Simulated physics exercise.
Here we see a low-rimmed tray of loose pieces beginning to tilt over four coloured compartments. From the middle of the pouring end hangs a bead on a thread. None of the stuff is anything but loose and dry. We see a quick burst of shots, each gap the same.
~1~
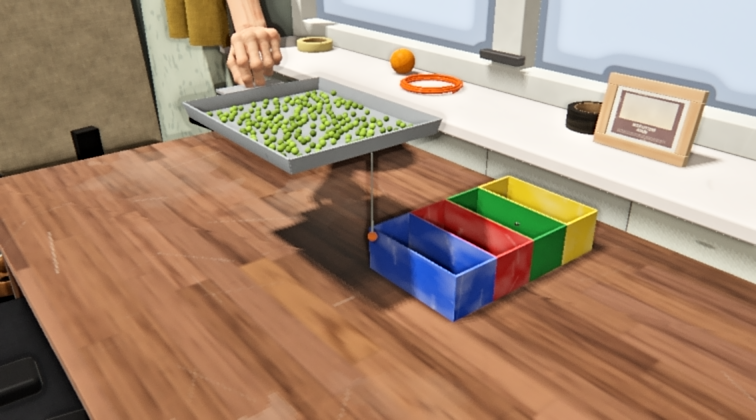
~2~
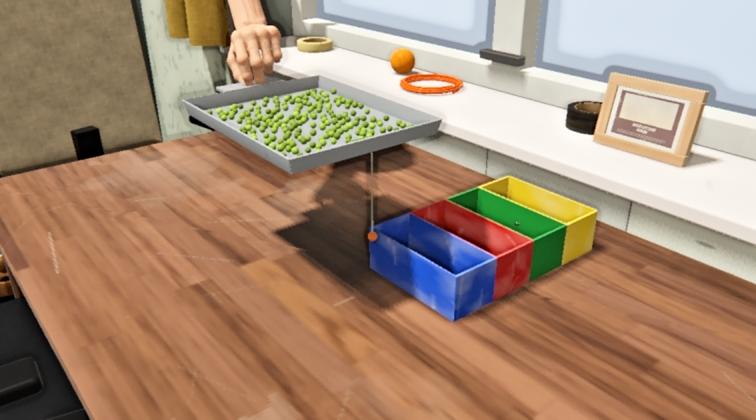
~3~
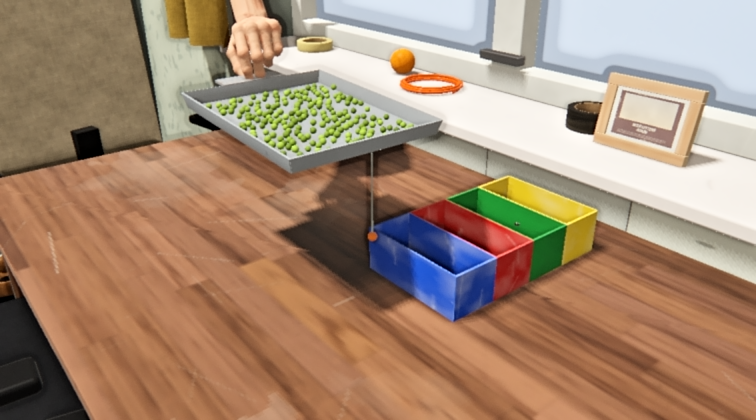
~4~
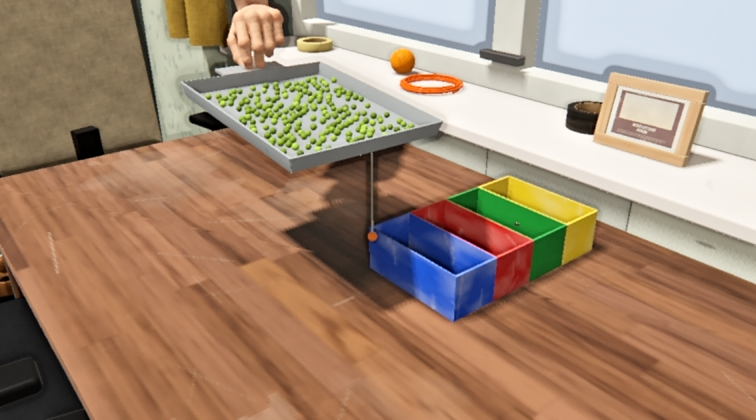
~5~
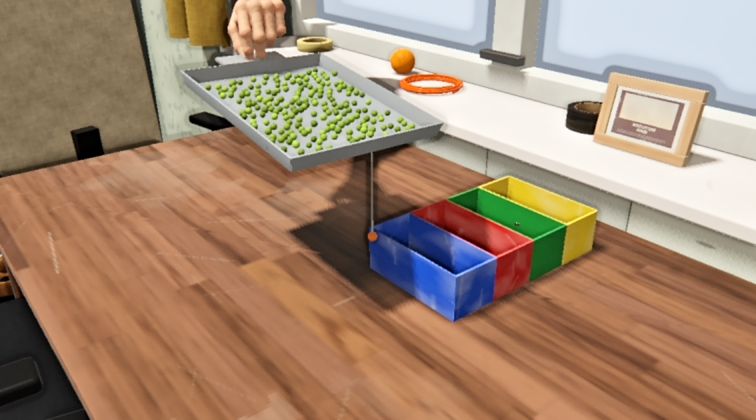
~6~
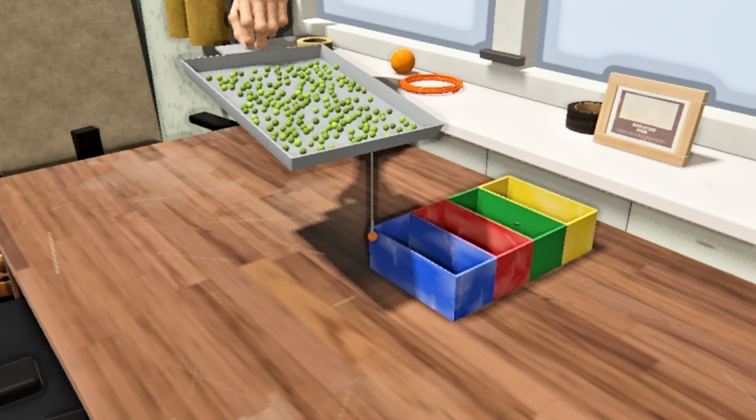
On a wooden table by a window, a hand at the back of a gray tray of green peas slowly raised that side, tilting it slightly toward the blue, red, green and yellow boxes.
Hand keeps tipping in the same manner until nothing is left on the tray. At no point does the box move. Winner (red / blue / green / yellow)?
Blue.
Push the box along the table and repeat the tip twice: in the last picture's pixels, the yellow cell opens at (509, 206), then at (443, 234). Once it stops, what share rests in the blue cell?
First placement: Some 30 %; second placement: Some 0 %.
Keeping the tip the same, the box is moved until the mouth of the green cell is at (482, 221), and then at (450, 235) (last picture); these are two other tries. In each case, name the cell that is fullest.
First try: Red; second try: The green one.
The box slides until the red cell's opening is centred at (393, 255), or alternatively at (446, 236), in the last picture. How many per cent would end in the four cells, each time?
The first comes to 100 percent and the second to 80 percent.
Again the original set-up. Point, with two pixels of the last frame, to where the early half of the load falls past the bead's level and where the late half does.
First half (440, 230); second half (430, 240).
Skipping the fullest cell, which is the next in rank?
That would be the red one.
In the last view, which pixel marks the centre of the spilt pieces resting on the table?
I'd put the middle somewhere around (411, 319) in the last picture.
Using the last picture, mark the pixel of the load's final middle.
Around (442, 292).
Shortly afterwards, tray tipped steeply; all but a few on the tray; only a few in the blue cell; only a few in the red cell; only a few falling or outside the box.
Next, tray tipped right over; near a third on the tray; near a quarter in the blue cell; a little in the red cell; near a third falling or outside the box.
Some moments later, tray tipped past a quarter turn; near a third in the blue cell; near a quarter in the red cell; near a third falling or outside the box.
In the end, tray tipped past a quarter turn; near a third in the blue cell; near a quarter in the red cell; none at all in the green cell; none at all in the yellow cell; near a third outside the box.
